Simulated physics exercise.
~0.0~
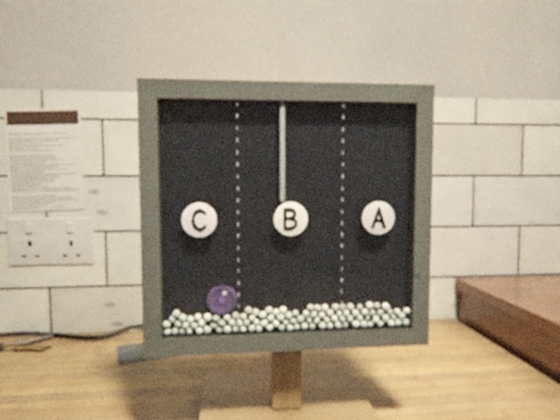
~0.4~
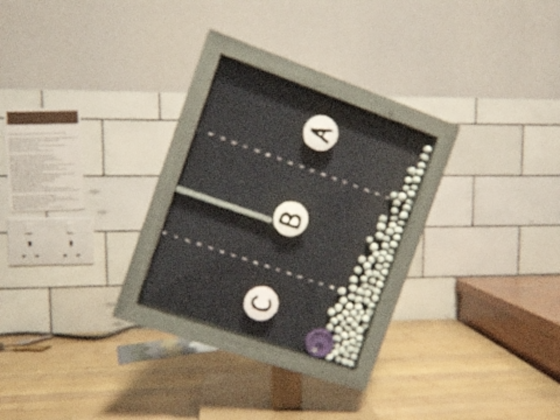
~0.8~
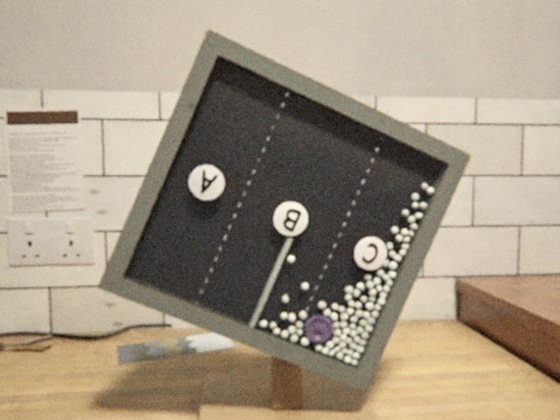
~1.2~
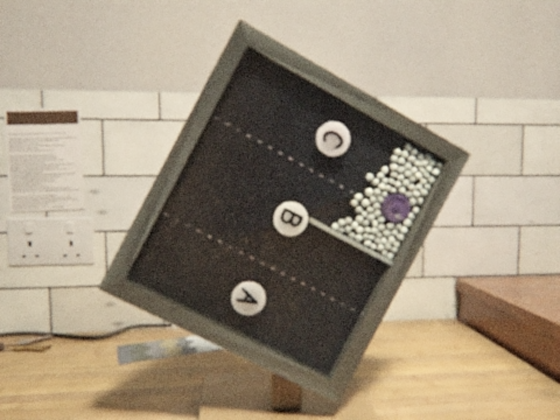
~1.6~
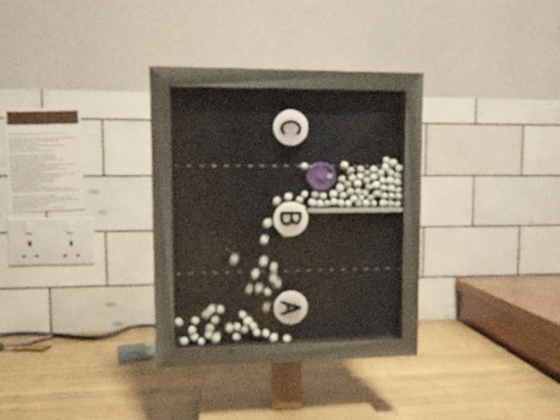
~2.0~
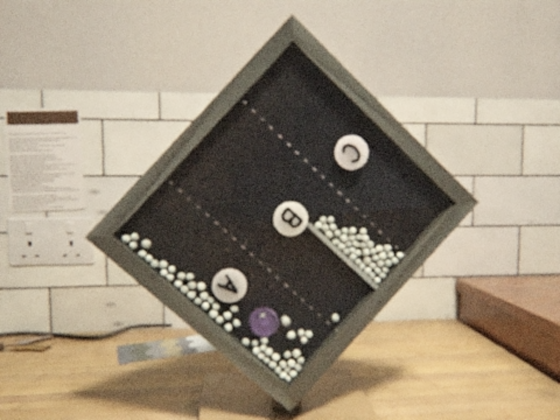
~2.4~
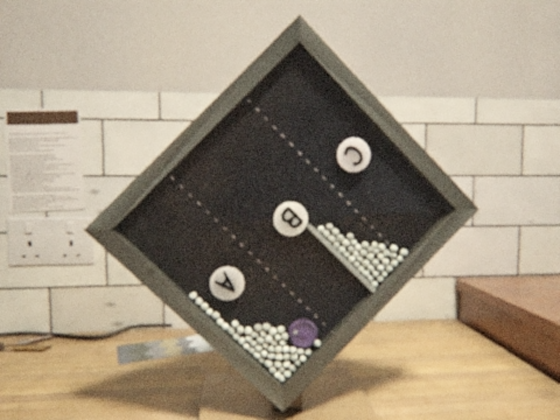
Grey framed case of white beads turning anticlockwise, then swinging slightly back, its purple disc ending low in strip A.
